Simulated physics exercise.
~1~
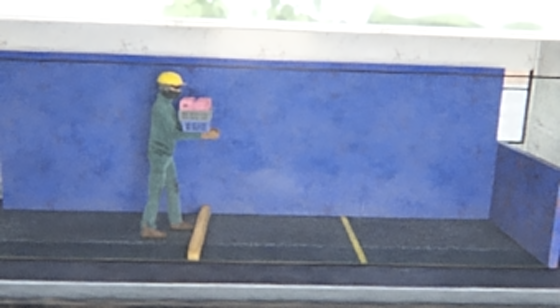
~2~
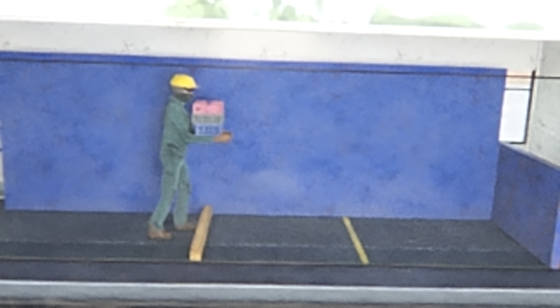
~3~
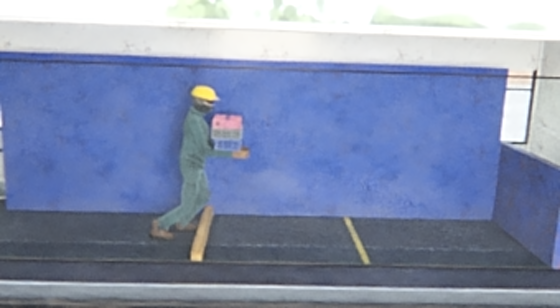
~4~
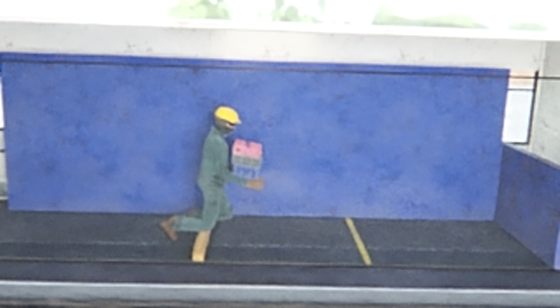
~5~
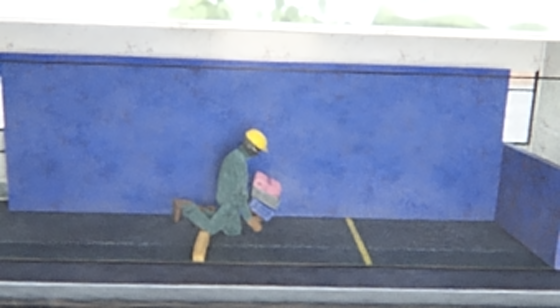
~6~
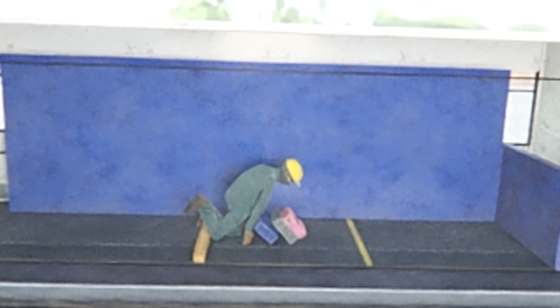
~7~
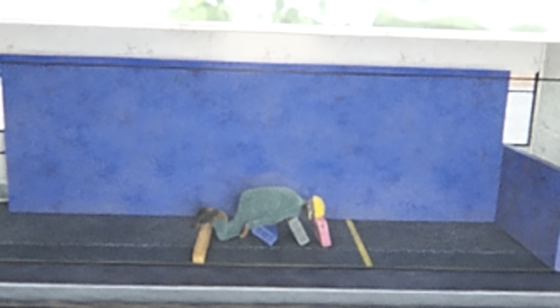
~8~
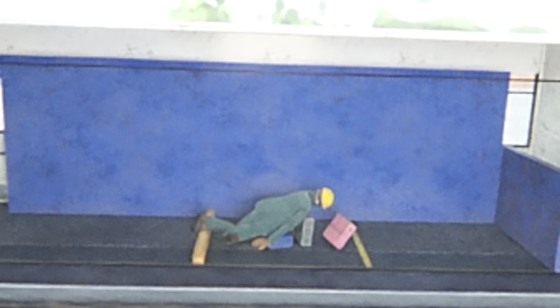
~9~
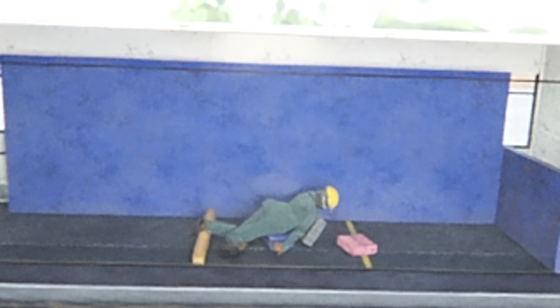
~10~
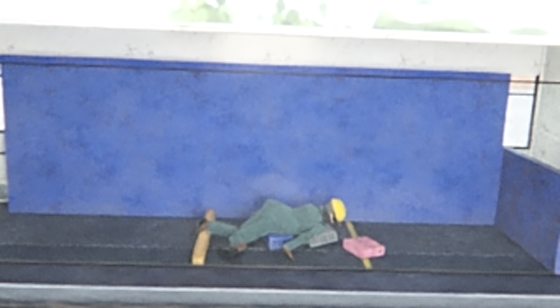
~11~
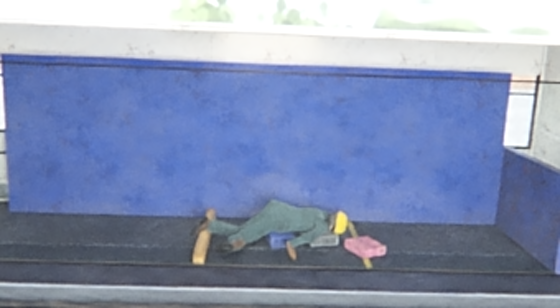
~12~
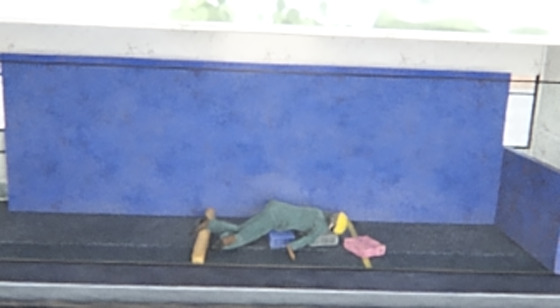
A figure in green clothes and a yellow helmet carries a stack of pink, grey and blue boxes rightward across a dark floor, seen from the side by a slightly swaying camera. Behind is a long blue wall, with a wooden rail on the floor and a yellow line farther right. At the rail the figure's legs stay back as it drops to its knees and pitches forward, and the boxes spill apart. The pink box tumbles onto the yellow line, while the grey and blue ones stop short. The figure ends face down over them, head just before the line.
